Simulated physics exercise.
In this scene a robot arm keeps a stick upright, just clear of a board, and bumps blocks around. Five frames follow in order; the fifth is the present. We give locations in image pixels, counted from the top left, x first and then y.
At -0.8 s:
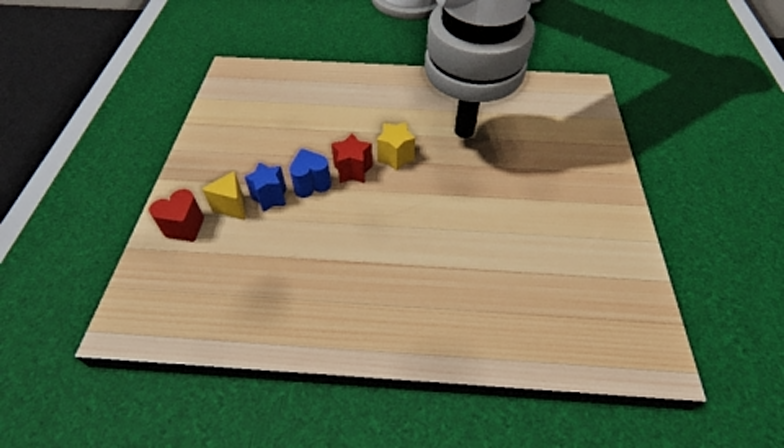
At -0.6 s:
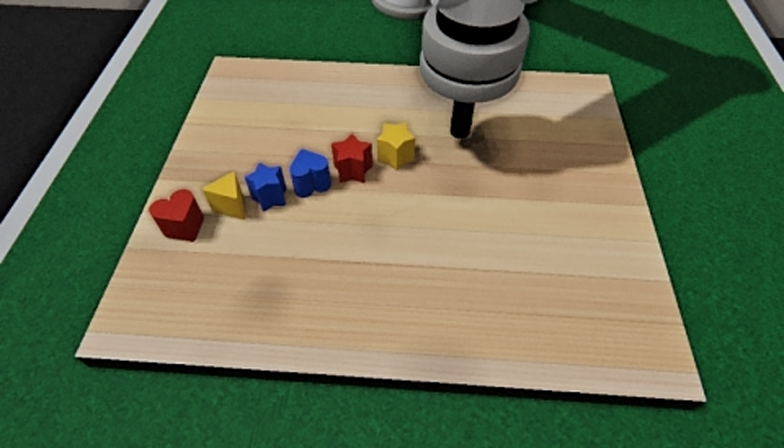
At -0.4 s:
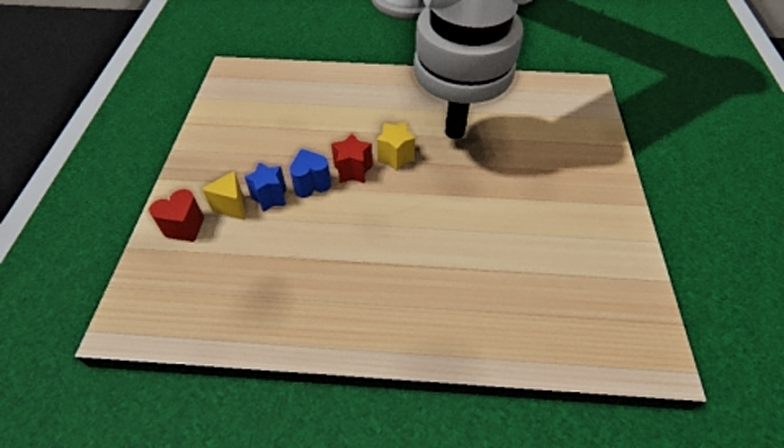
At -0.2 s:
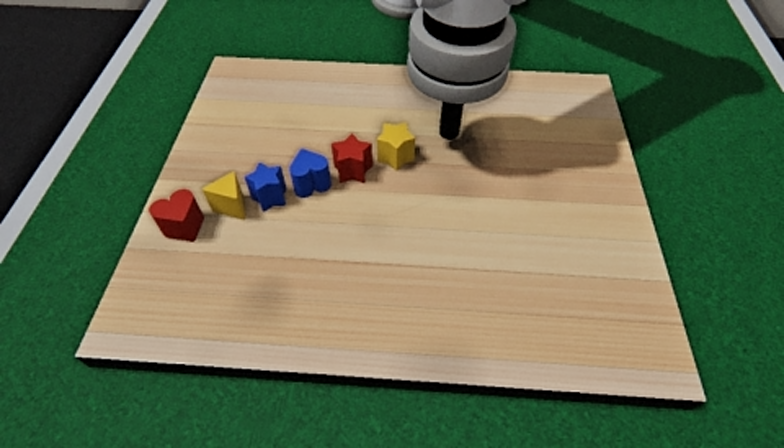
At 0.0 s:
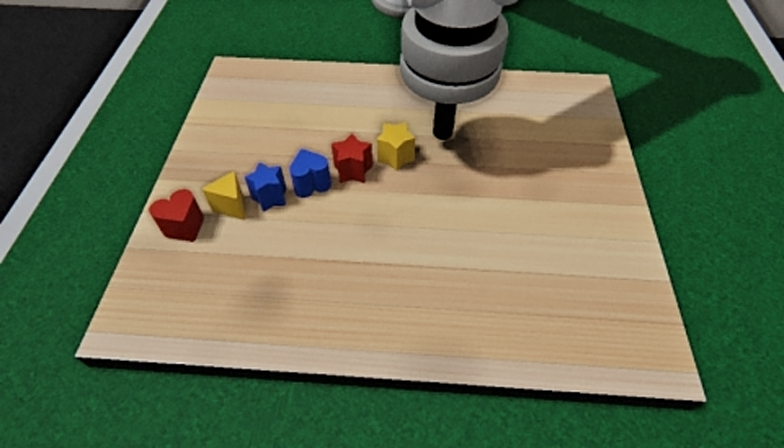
A robot arm's dark stick moves slightly left toward six still blocks on a board.
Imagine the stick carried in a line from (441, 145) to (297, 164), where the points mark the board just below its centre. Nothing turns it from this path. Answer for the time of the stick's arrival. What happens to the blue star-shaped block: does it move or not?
The result: It stays put.
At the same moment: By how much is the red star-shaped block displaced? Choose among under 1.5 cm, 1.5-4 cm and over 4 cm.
Net shift: 1.5 to 4 cm.
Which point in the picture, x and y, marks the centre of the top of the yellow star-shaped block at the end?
The centre of its top will be at (367, 149).
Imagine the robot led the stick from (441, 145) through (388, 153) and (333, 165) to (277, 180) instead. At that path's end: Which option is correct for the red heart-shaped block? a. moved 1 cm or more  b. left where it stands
The answer is b.
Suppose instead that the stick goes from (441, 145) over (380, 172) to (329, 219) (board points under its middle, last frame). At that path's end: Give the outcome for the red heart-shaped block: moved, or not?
Once the stick is done, the red heart-shaped block remains in the old spot.
The first path, step by step. One third of the way, stick at (394, 140); red star-shaped block at (345, 149); yellow star-shaped block at (379, 141), turned 30° anticlockwise.
Two thirds of the way, stick at (345, 146); blue heart-shaped block at (298, 165), turned 20° clockwise; red star-shaped block at (337, 162), turned 25° clockwise; yellow star-shaped block at (367, 149), turned 90° anticlockwise.
At the end, stick at (295, 153); blue star-shaped block in place; blue heart-shaped block at (298, 165), turned 20° clockwise; red star-shaped block at (337, 162), turned 25° clockwise; yellow star-shaped block at (367, 149), turned 90° anticlockwise.
